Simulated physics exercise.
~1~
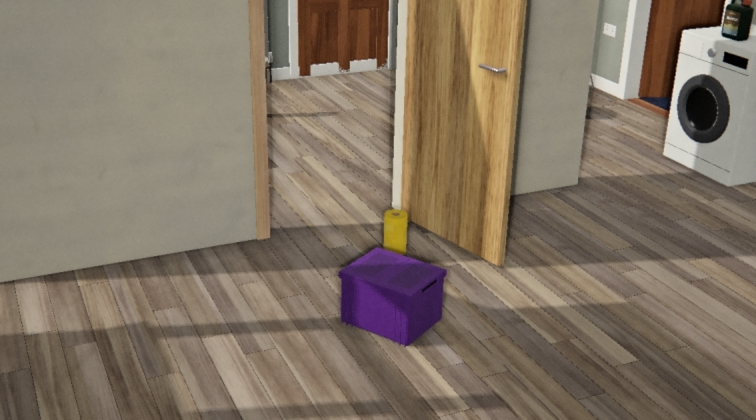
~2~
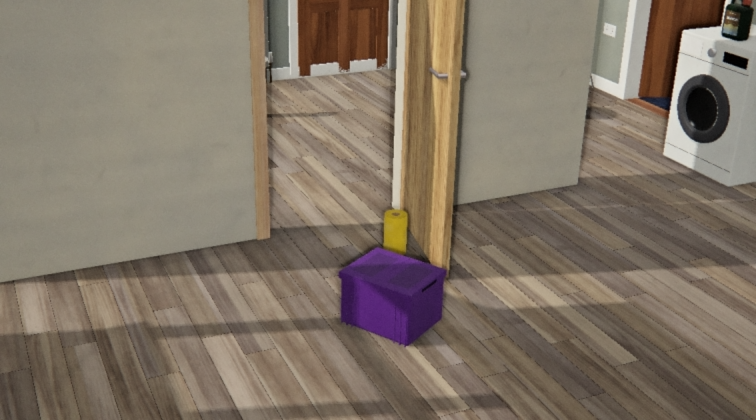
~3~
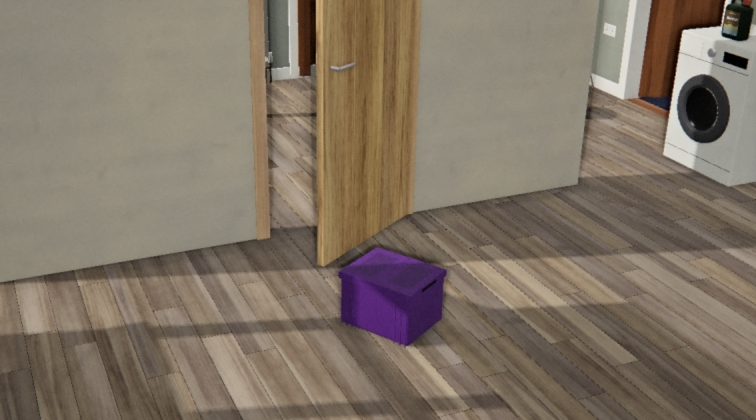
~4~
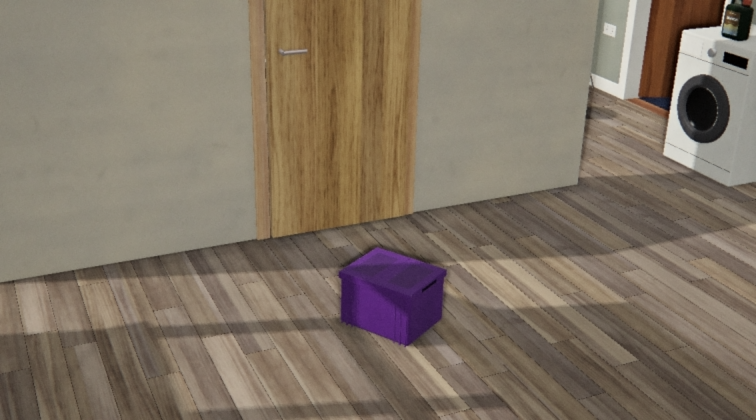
The wooden door swings shut behind the purple tote, hiding the small yellow roll from view.
